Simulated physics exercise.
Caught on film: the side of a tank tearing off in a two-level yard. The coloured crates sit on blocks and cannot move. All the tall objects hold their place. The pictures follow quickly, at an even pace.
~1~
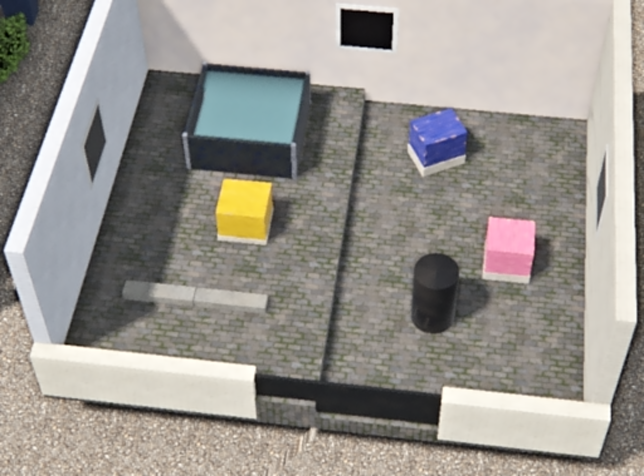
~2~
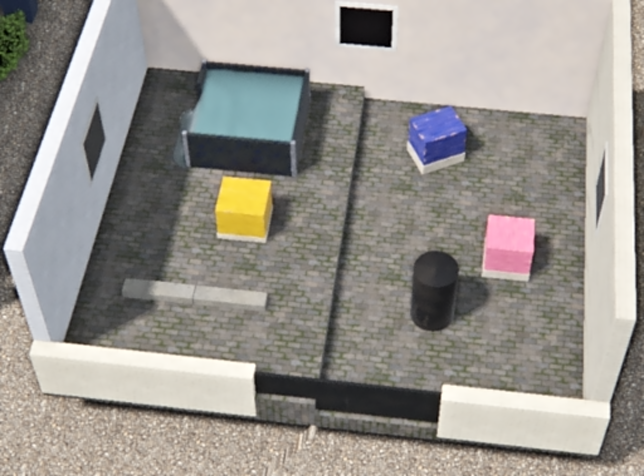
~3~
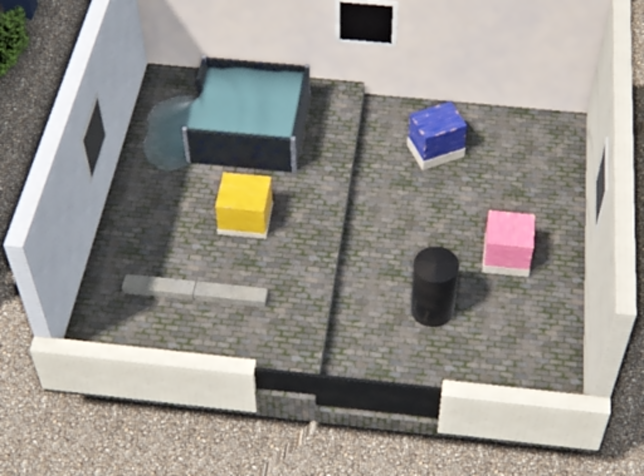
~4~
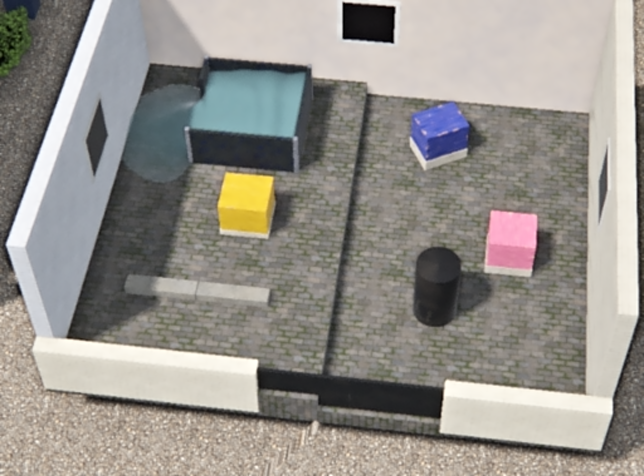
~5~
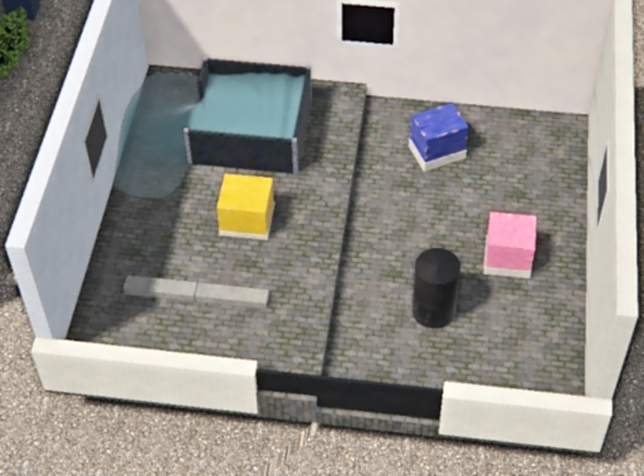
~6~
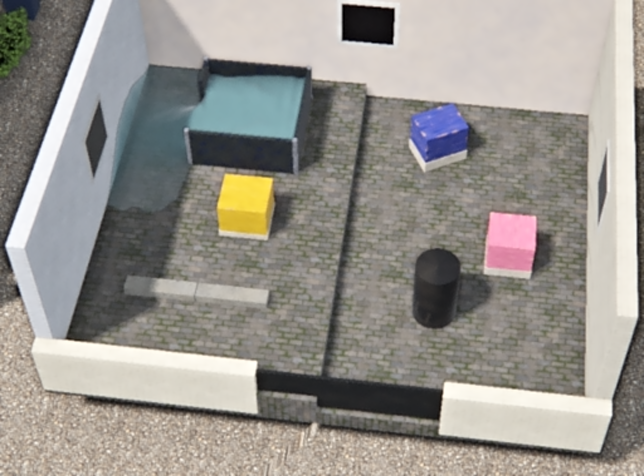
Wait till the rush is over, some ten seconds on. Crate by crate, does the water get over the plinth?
The blue crate escapes dry; the yellow crate escapes dry; the pink crate escapes dry.
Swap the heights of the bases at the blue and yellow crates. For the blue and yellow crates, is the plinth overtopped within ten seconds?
The blue one is soaked; the yellow one is safe.
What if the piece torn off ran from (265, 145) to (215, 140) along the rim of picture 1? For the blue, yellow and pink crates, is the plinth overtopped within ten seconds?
Blue remains dry; yellow is wetted; pink escapes it.
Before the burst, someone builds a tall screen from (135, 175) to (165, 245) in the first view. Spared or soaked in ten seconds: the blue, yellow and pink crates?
The blue one keeps dry; the yellow one is wetted; the pink one stays dry.
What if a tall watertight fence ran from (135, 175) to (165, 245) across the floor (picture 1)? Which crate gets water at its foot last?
Last comes the pink crate.
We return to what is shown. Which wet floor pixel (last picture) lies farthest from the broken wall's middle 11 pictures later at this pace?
I would point to (60, 358).
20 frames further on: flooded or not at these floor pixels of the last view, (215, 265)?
At that place: Covered.
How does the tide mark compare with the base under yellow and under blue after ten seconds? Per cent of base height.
About 50 and 70 per cent.
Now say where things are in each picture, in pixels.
The first picture shows still water in the tank at (248, 107).
In the second picture, water pours out at (197, 131) and has run to a hidden place.
In the third picture, the front is at (160, 108), out from the gap at (197, 127).
In the fourth picture, the front is at (139, 103), out from the gap at (199, 128).
In the fifth picture, the front is at (114, 183), out from the gap at (198, 129).
In the sixth picture, the front is at (109, 201), out from the gap at (199, 129).
A moment on, water covers 10 % of the floor; the blue crate not reached, the yellow crate not reached, the pink crate not reached.
Next, water covers 25 % of the floor; the blue crate not reached, the yellow crate not reached, the pink crate not reached.
Then, water covers 40 % of the floor; the blue crate water round its plinth, the yellow crate water round its plinth, the pink crate not reached.
Later, water covers 75 % of the floor; the blue crate water round its plinth, the yellow crate water round its plinth, the pink crate water round its plinth.
In the end, water covers 85 % of the floor; the blue crate stayed above the water, the yellow crate stayed above the water, the pink crate stayed above the water.
